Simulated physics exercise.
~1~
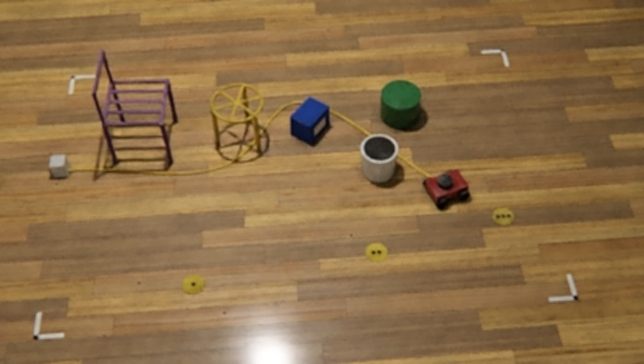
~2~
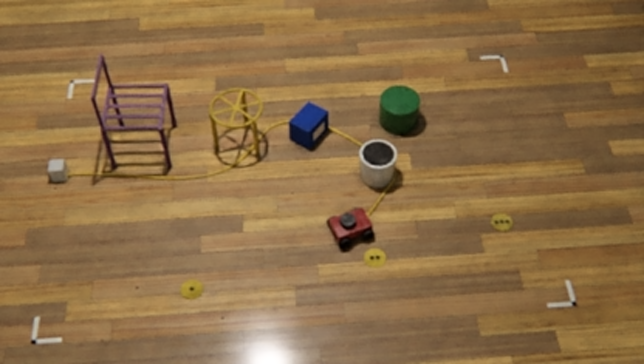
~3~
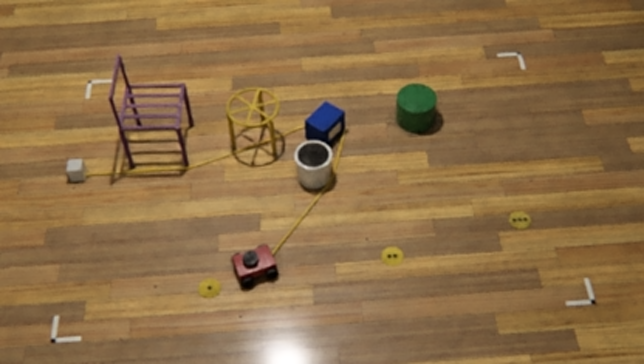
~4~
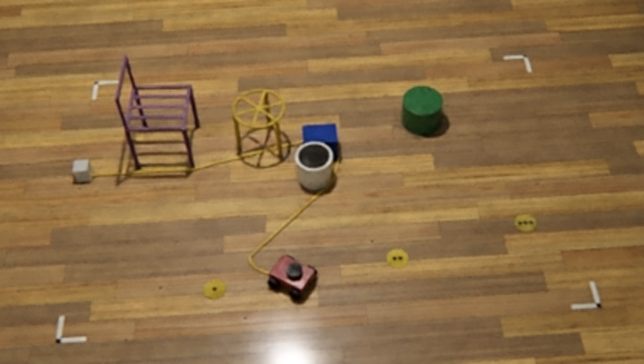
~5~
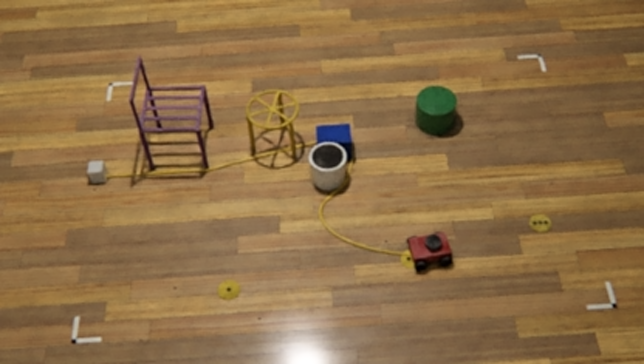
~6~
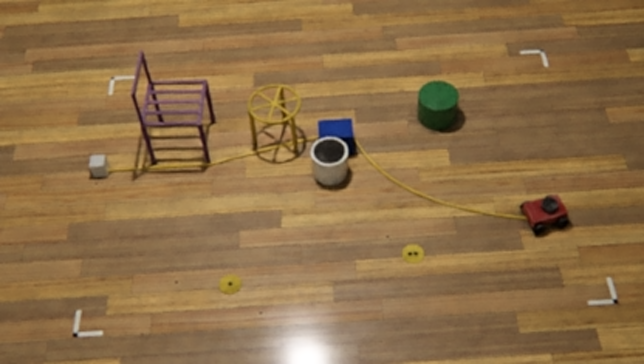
Living-room floor, a red cart trailing a yellow lead left, dragging a white pot and blue carton slightly, then rolling right.
